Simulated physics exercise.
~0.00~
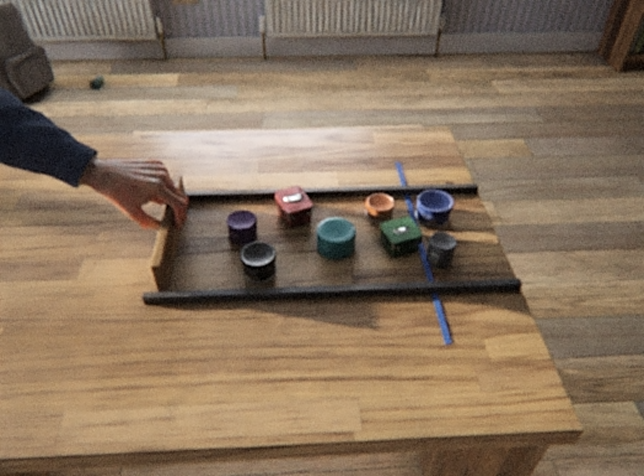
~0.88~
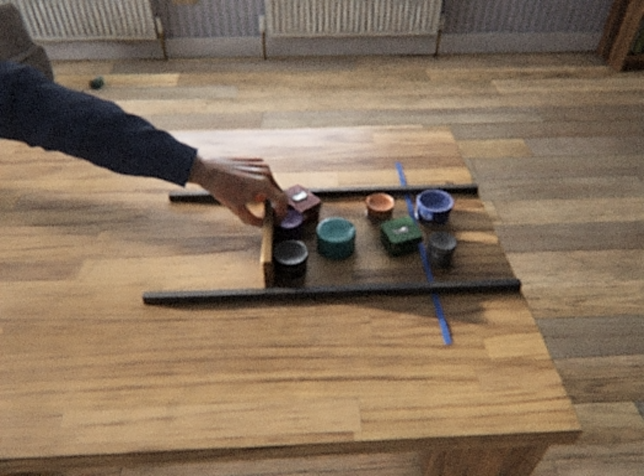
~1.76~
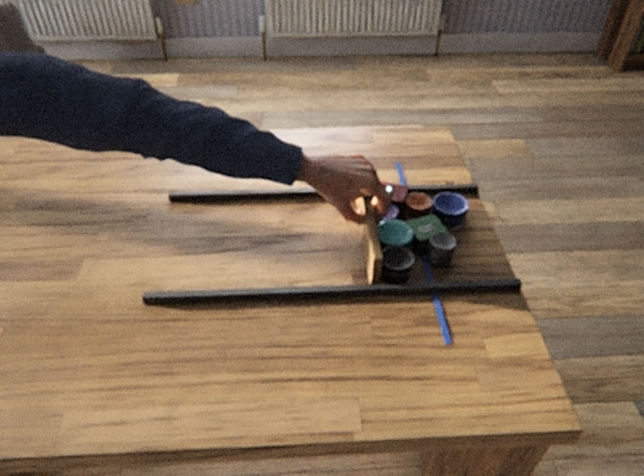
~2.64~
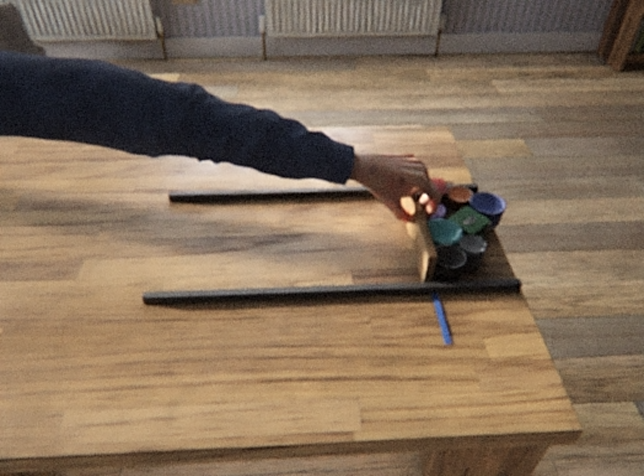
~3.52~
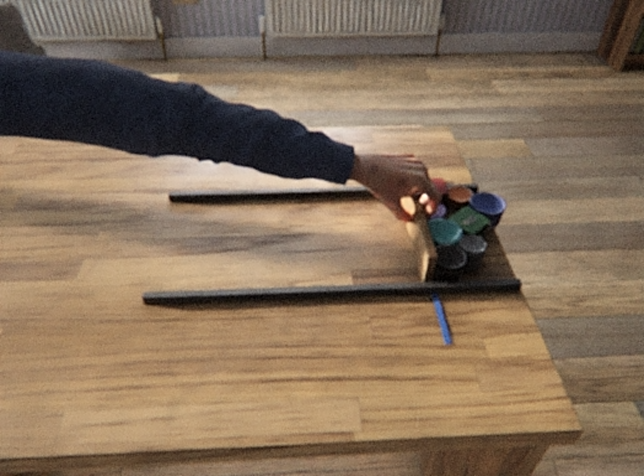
On a wooden table in a room with radiators along the wall, eight small pots, tubs and cases sit scattered between two dark rails, with a strip of blue tape crossing near the right end. A hand in a dark sleeve holds an upright board at the left and pushes it to the right. The board meets the black pot, purple tub and red case first, then gathers the turquoise one and the rest into a tight cluster. The push carries the bunch over the tape towards the table's edge. There the board halts, and everything stays on the table, with nothing fallen.
